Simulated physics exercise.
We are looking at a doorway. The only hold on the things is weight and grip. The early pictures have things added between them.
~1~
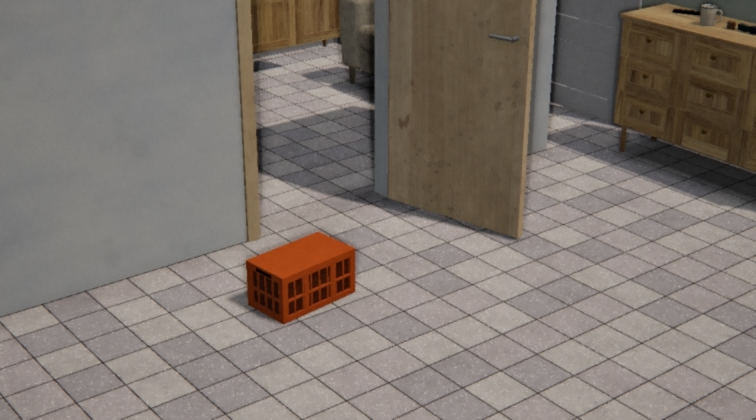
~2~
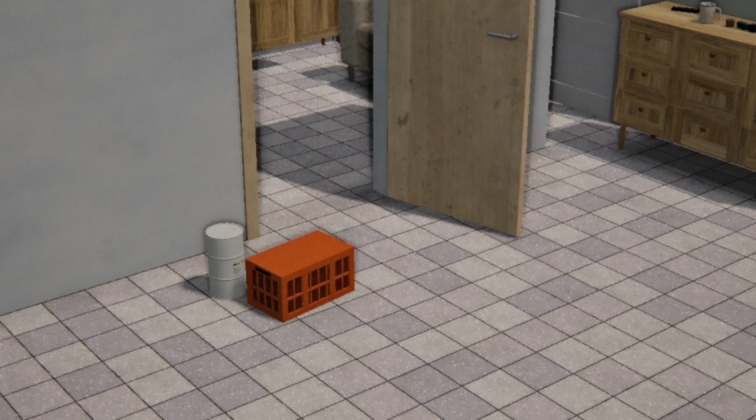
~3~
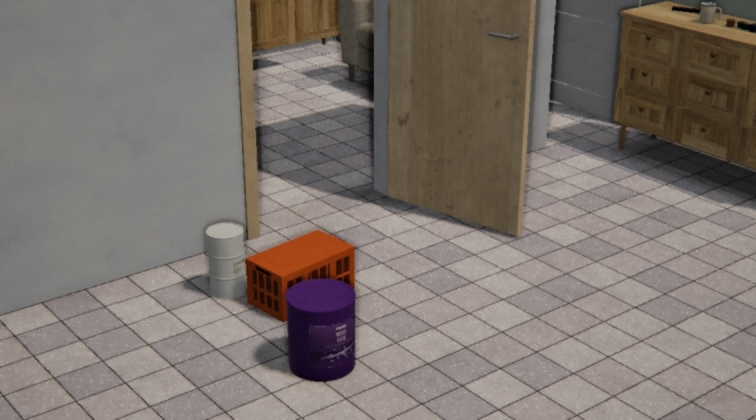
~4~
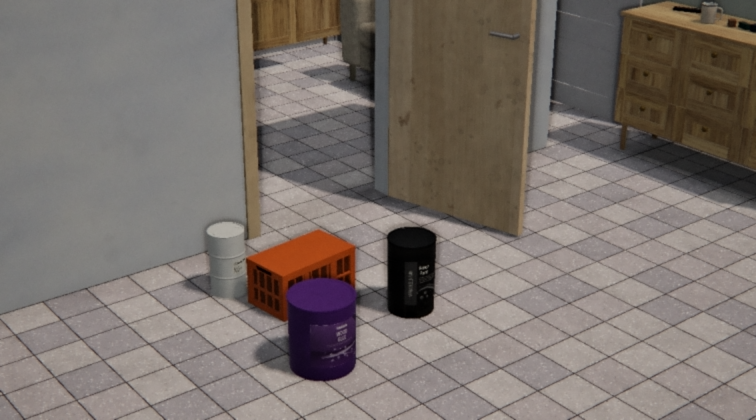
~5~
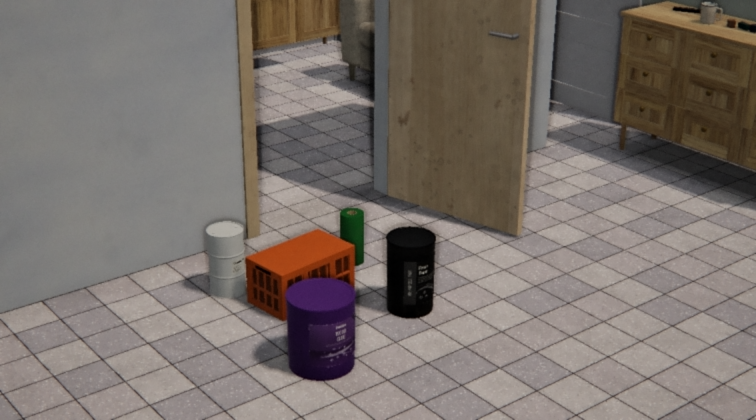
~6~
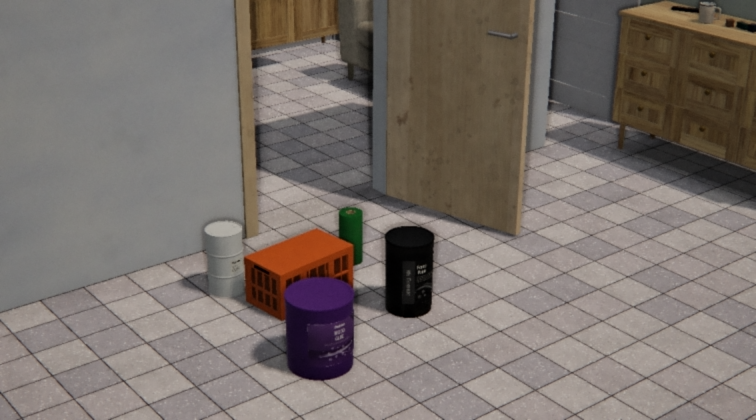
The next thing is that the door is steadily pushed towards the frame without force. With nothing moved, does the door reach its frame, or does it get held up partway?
I expect the door will meet its frame.
Then, 1.10 s after the last picture, door at 45°.
Then, 1.40 s after the last picture, door at 20°; green roll slid well along near (285, 230).
At rest, door at 0°; moved from the start, green roll; the other 4 in place. Seen from the same camera at the end, green roll near (259, 227).
